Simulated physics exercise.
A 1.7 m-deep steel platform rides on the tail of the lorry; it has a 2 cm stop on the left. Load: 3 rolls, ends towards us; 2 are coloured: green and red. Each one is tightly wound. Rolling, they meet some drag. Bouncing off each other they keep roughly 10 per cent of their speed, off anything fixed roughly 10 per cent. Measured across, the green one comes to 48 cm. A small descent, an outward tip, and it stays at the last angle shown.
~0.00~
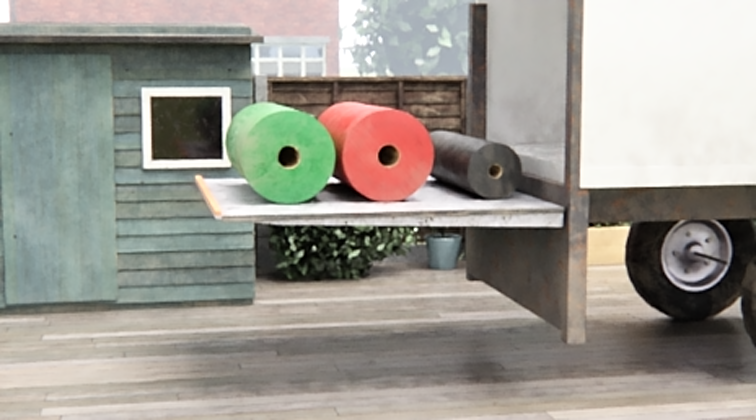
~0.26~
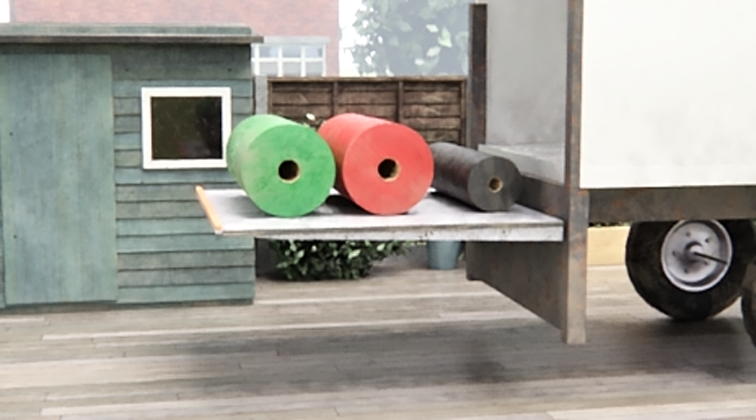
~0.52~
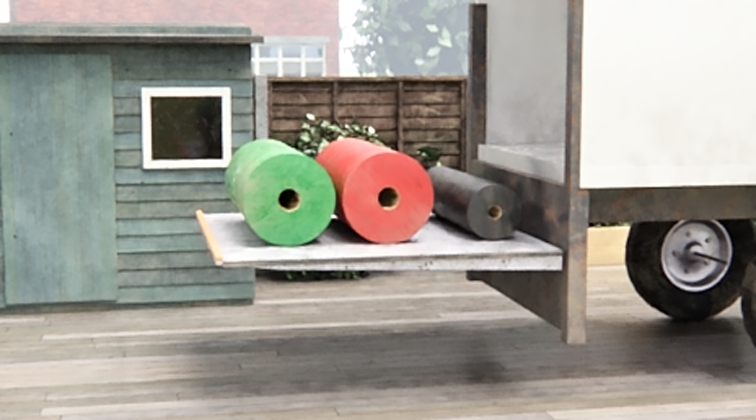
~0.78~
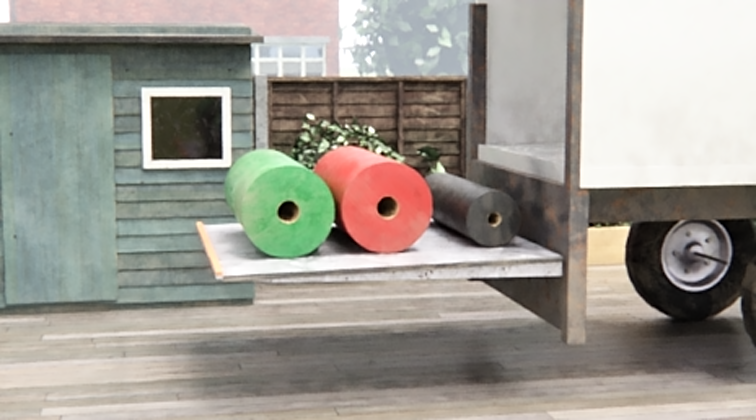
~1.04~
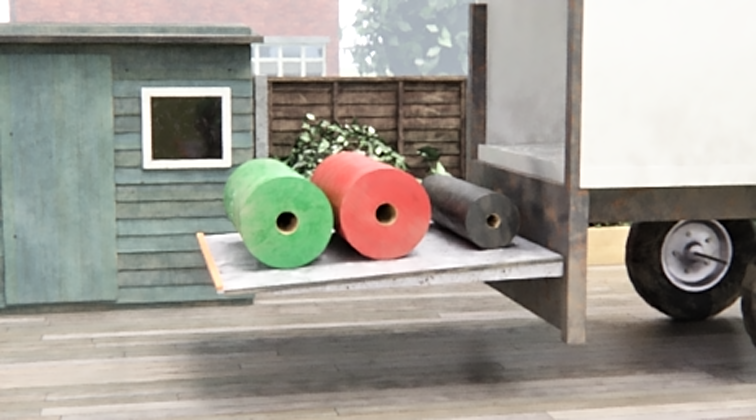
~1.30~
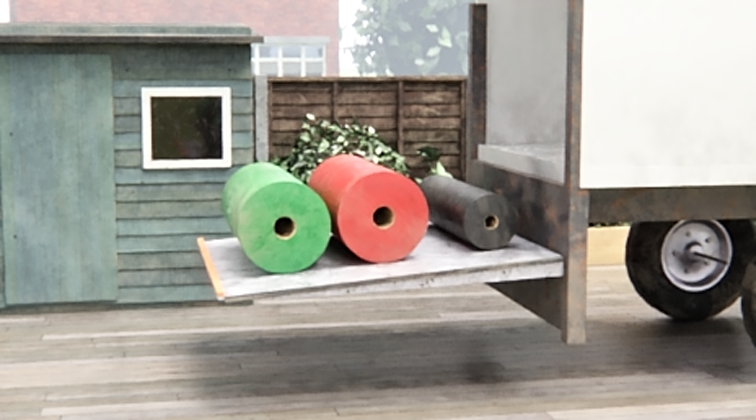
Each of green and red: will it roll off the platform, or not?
Verdict: Green does not; red does not.
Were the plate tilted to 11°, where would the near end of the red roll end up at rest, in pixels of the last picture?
It would finish close to (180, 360) in the last picture.
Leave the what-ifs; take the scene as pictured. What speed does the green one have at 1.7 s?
It's going at around 0.1 m/s.
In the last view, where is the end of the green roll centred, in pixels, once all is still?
You'll find it at roughly (232, 233) in the final picture.
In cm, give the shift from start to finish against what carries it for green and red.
The green one comes to 30 and the red one to 30.
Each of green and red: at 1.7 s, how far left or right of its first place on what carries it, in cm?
By then green is 5 left of its start, and red is 5 left of its start.
After 1.7 s, green is on the plate, 30 cm from the stop, rolling left; red is on the plate, 85 cm from the stop, rolling left; 0 gone from the plate.
After 2.3 s, green is on the plate, 20 cm from the stop, rolling left; red is on the plate, 70 cm from the stop, rolling left; 0 gone from the plate.
After 2.8 s, green is on the plate, 10 cm from the stop; red is on the plate, 60 cm from the stop, rolling left; 0 gone from the plate.
At rest (3.5 s), green is on the plate, 10 cm from the stop; red is on the plate, 55 cm from the stop; 0 gone from the plate.
